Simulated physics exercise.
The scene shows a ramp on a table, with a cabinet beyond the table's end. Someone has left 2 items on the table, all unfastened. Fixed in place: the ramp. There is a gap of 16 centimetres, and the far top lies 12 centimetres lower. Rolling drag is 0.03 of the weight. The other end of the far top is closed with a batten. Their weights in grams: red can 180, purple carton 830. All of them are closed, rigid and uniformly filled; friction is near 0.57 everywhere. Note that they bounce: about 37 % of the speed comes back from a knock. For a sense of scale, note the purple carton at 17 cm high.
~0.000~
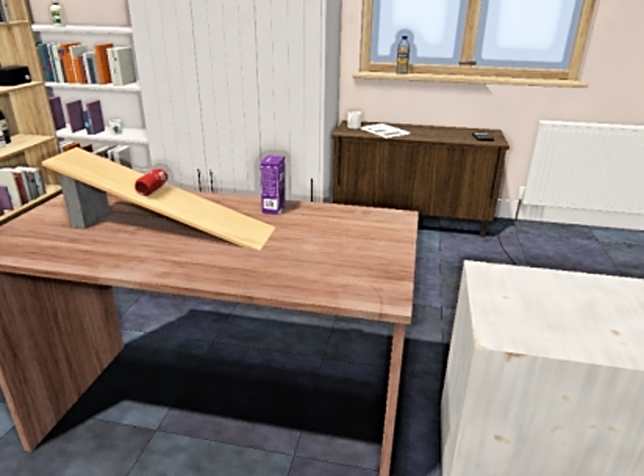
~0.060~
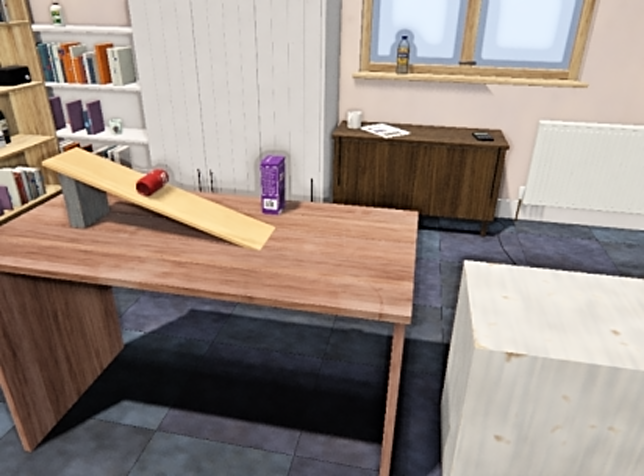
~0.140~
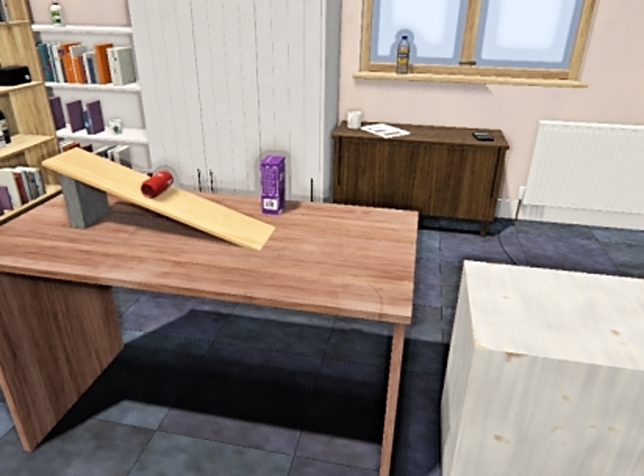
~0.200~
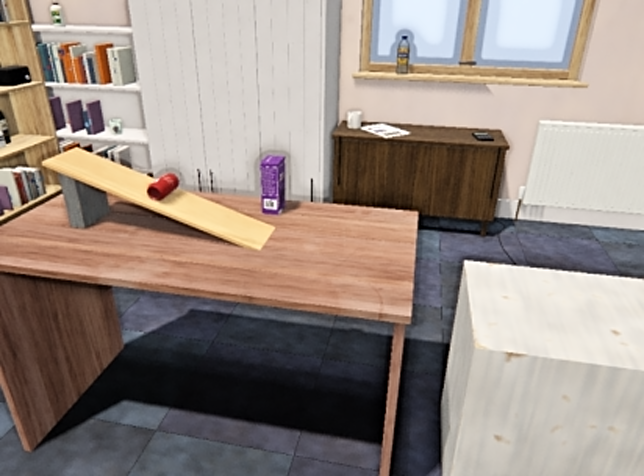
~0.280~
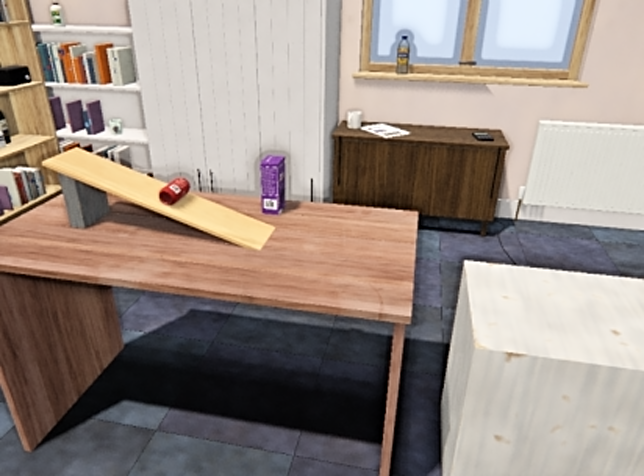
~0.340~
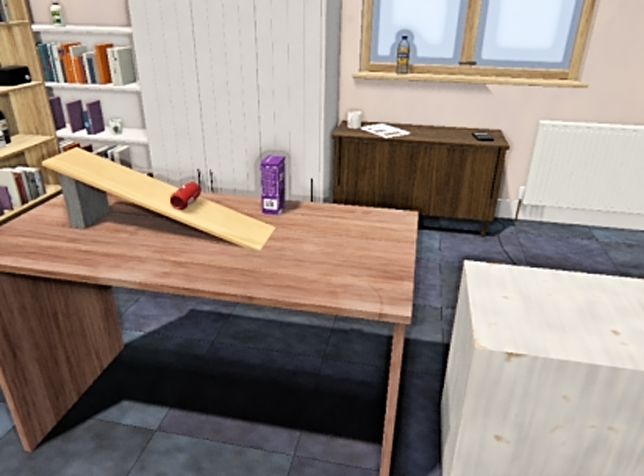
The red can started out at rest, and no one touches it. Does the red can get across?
Most likely it makes the leap.
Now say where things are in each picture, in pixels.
In the first frame, 77 cm of run left; red can (151, 182); purple carton (273, 185).
In the second frame, 76 cm of run left; red can (152, 183); purple carton (273, 185).
In the third frame, 75 cm of run left; red can (157, 184); purple carton (273, 185).
In the fourth frame, 73 cm of run left; red can (163, 187); purple carton (273, 185).
In the fifth frame, 70 cm of run left; red can (175, 191); purple carton (273, 185).
In the sixth frame, 66 cm of run left; red can (186, 196); purple carton (273, 185).
Around 0.84 s, 19 cm of run left; red can near (346, 237).
Around 1.24 s, 21 cm past the table's edge; red can near (493, 279).
Finally (1.7 s), 65 cm past the table's edge; purple carton still in place (within 8 cm).
